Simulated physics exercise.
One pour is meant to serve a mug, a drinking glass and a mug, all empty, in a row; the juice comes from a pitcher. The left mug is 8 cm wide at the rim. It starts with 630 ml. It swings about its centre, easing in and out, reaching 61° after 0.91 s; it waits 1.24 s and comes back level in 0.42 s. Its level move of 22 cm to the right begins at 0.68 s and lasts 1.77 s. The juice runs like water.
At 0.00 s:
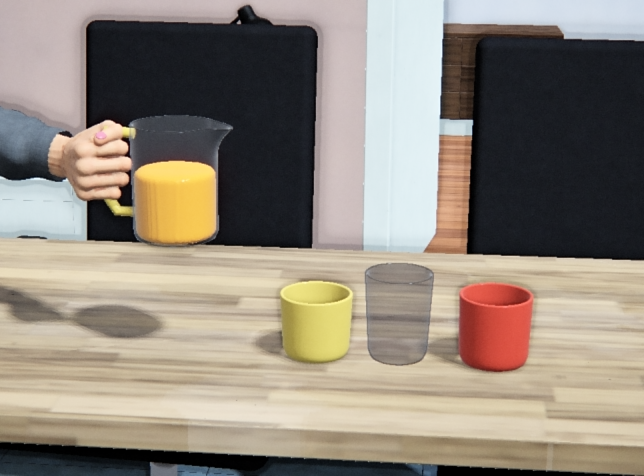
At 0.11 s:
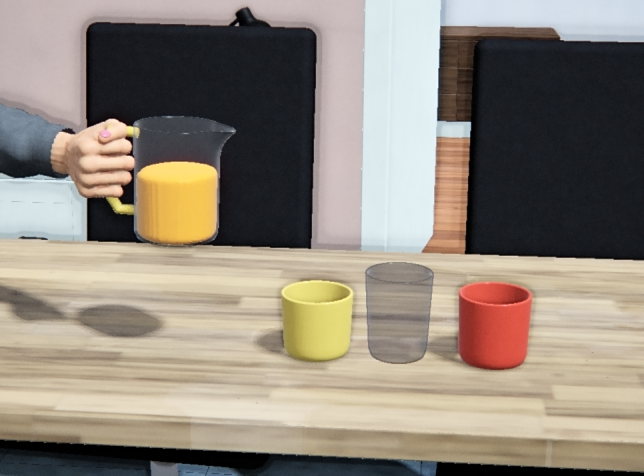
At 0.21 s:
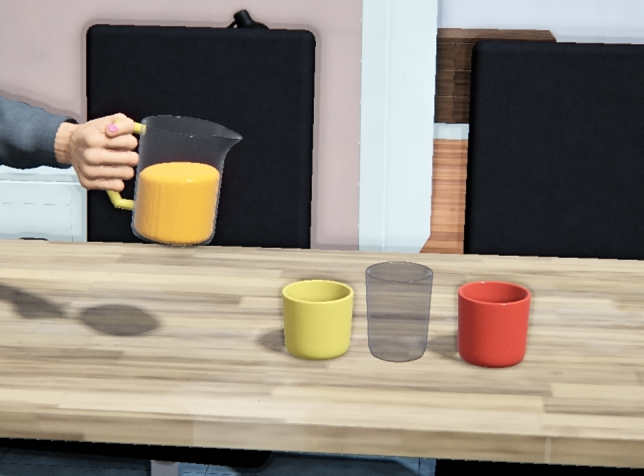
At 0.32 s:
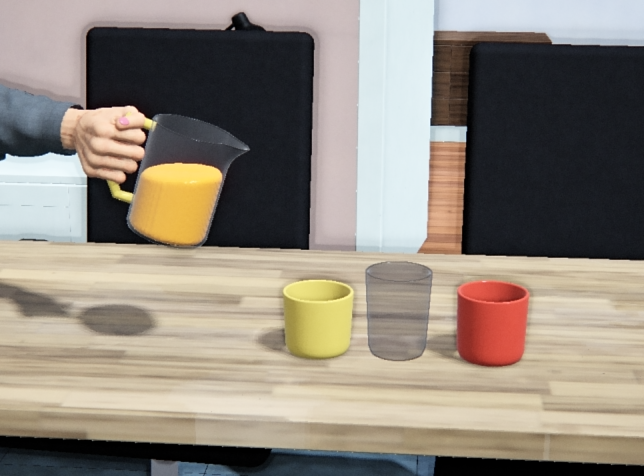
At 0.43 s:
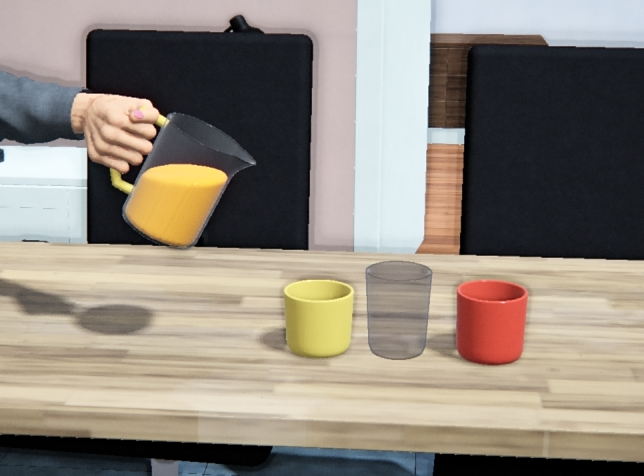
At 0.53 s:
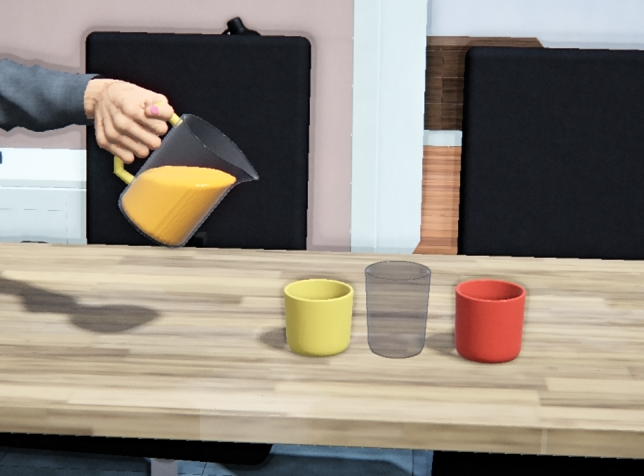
At a wooden table, a hand tilting a clear pitcher of orange juice rightward, beside a yellow mug, empty glass and red mug.
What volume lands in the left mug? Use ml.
About 110 ml.
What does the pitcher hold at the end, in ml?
About 390 ml.
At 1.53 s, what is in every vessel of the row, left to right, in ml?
About 110 ml left, 0 ml middle, 0 ml right.
Then, 1.11 s in, the tilt is 61° and from the left they hold 45 ml, 0 ml, 0 ml, the pitcher 540 ml, and 0 ml is on the table top.
Then, 1.53 s in, the tilt is 61° and from the left they hold 105 ml, 0 ml, 0 ml, the pitcher 470 ml, and 25 ml is on the table top.
Then, 1.97 s in, the tilt is 61° and from the left they hold 105 ml, 55 ml, 0 ml, the pitcher 415 ml, and 35 ml is on the table top.
Then, 2.44 s in, the tilt is 13° and from the left they hold 105 ml, 60 ml, 15 ml, the pitcher 385 ml, and 60 ml is on the table top.
Finally, from the left they hold 105 ml, 60 ml, 15 ml, the pitcher 385 ml, and 60 ml is on the table top.
